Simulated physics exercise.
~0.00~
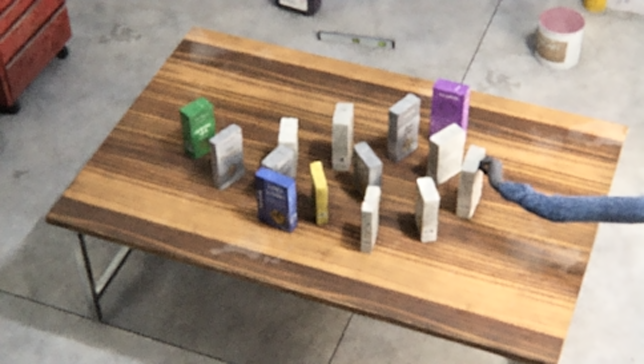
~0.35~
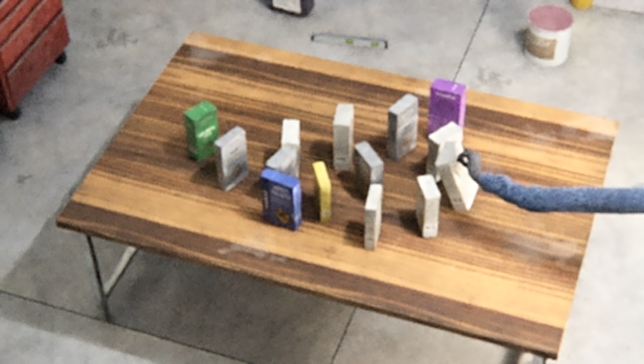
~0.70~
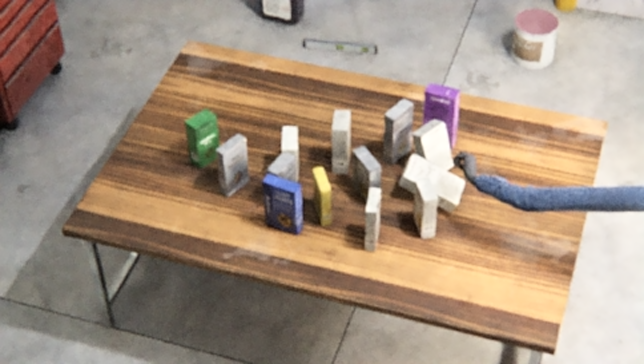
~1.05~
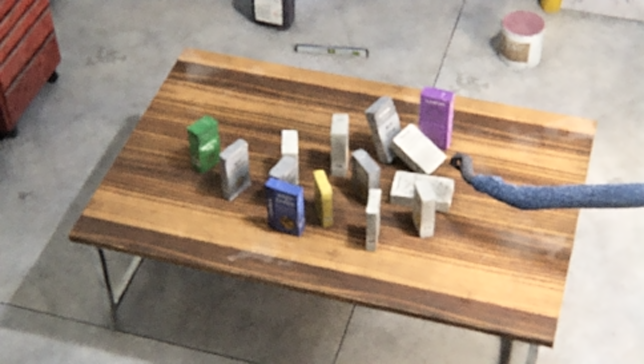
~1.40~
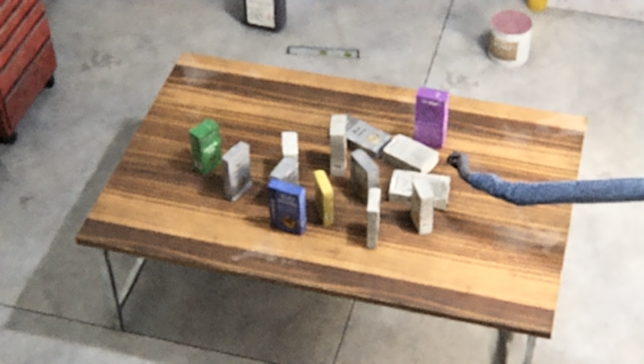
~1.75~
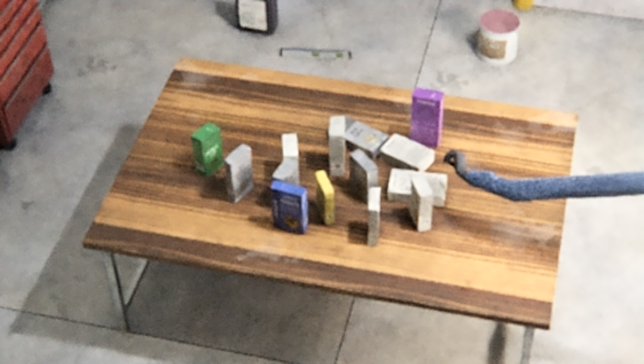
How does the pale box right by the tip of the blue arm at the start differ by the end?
It stands upright at the start, but by the end it is lying on its side on the table.
A blue arm tipping a pale box on a wooden table, toppling another pale box, then a grey one, the rest staying upright.
